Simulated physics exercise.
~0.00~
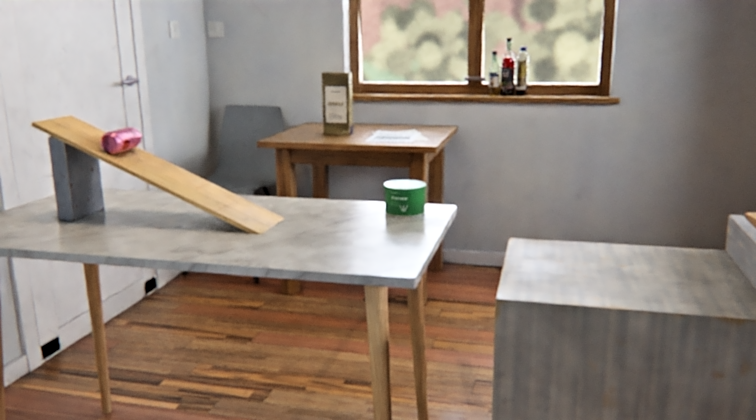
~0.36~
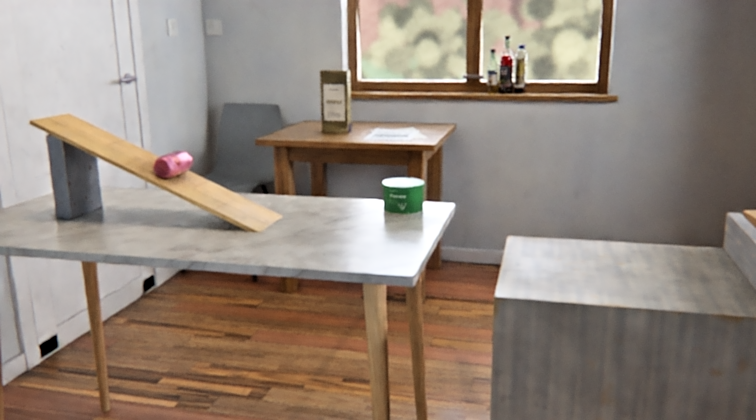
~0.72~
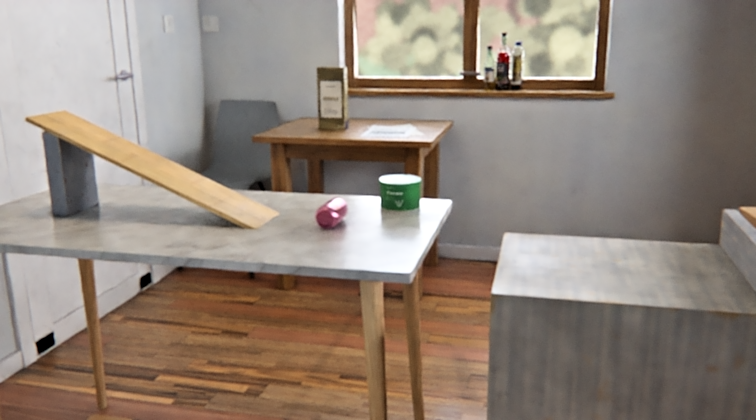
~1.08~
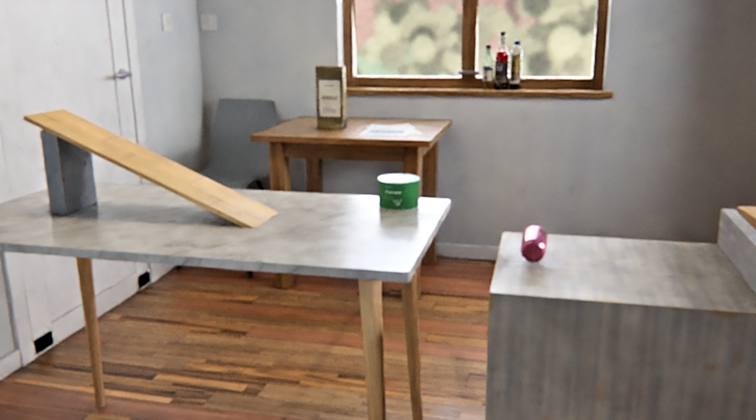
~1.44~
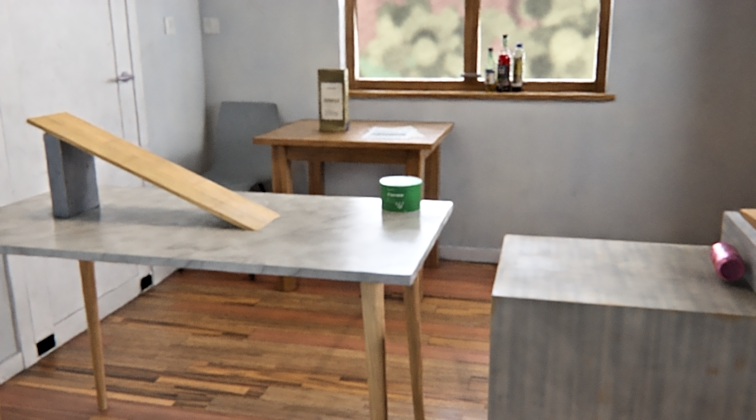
To begin with, a pink can lies on its side near the top of a wooden ramp propped on a grey block, with a green tub standing near the right end of the pale table. The can rolls down the ramp to the right, reaches the tabletop and keeps rolling past the front of the tub. It then crosses the gap beyond the table's edge and appears on the lower grey top. There it continues to the right, ending on its side near the far end, while the green tub remains in place on the table.
